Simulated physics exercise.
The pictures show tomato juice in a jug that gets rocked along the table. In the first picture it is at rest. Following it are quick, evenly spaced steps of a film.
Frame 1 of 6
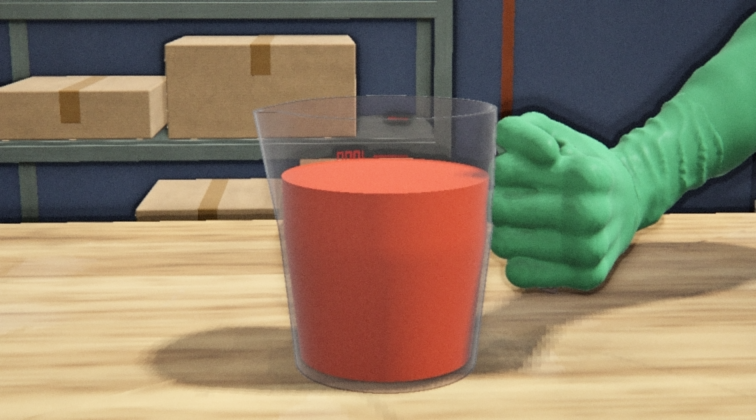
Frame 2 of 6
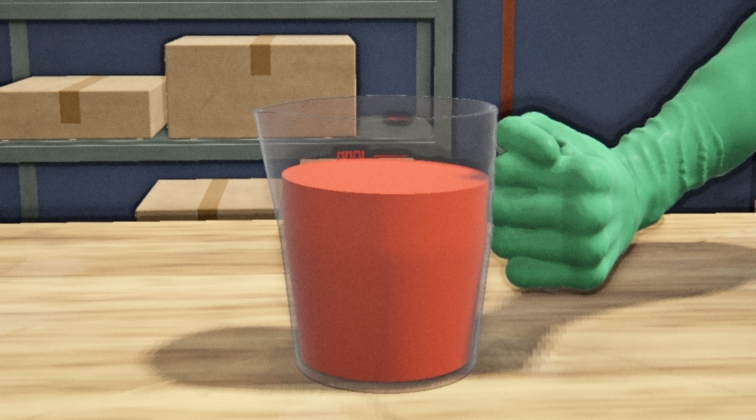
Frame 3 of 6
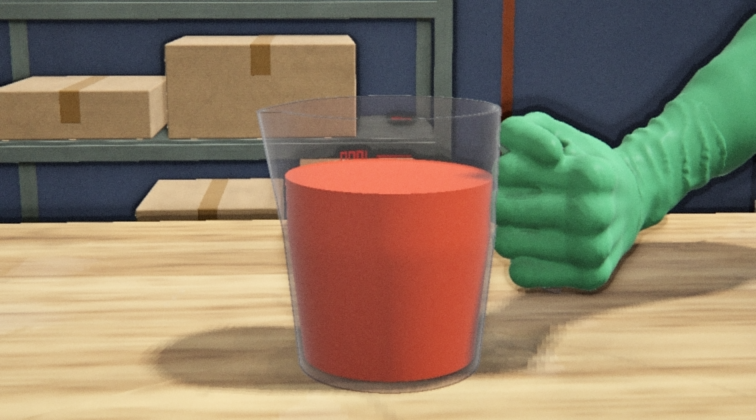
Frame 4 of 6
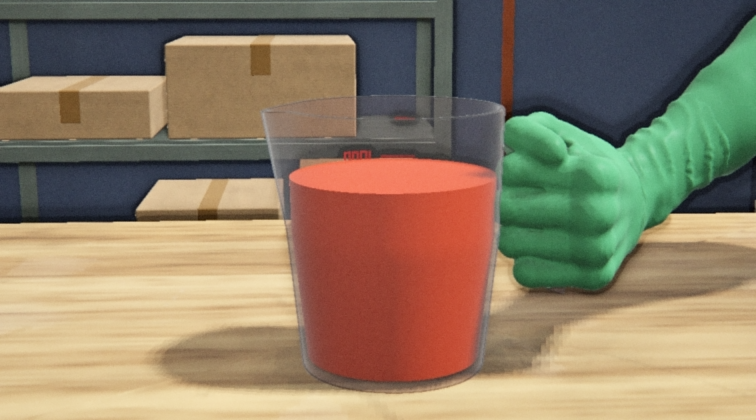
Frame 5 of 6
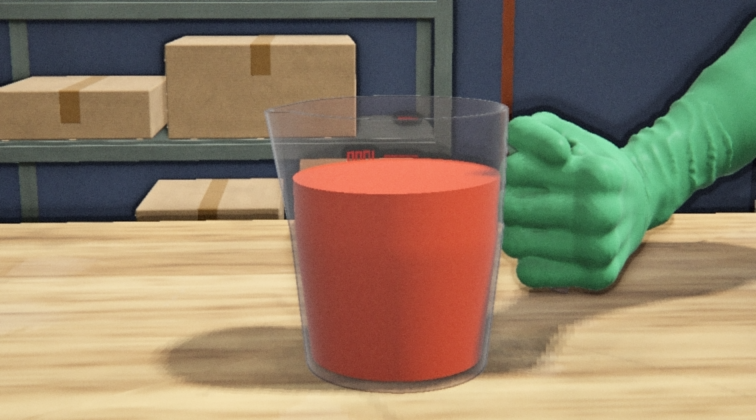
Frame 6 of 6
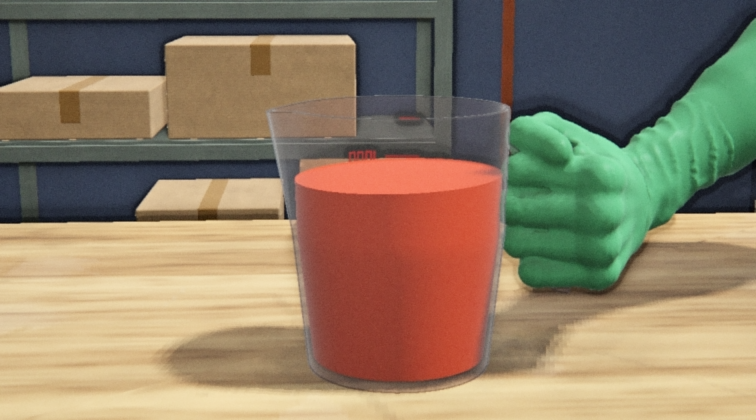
The clip opens on a clear jug about three quarters full of red tomato juice, resting on a wooden table beside a green-gloved fist. The jug then shifts slightly to the right in small steps, with the gloved hand edging right too, while the juice's surface stays about level.
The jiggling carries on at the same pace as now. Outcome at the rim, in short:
No overflow.
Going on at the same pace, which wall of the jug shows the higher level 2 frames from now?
The right wall.
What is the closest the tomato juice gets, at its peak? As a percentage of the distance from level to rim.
Reading: 10 per cent.
Soon after, the highest wave so far stays far below the rim.
In the end, the highest wave so far stays far below the rim; nothing has left it.
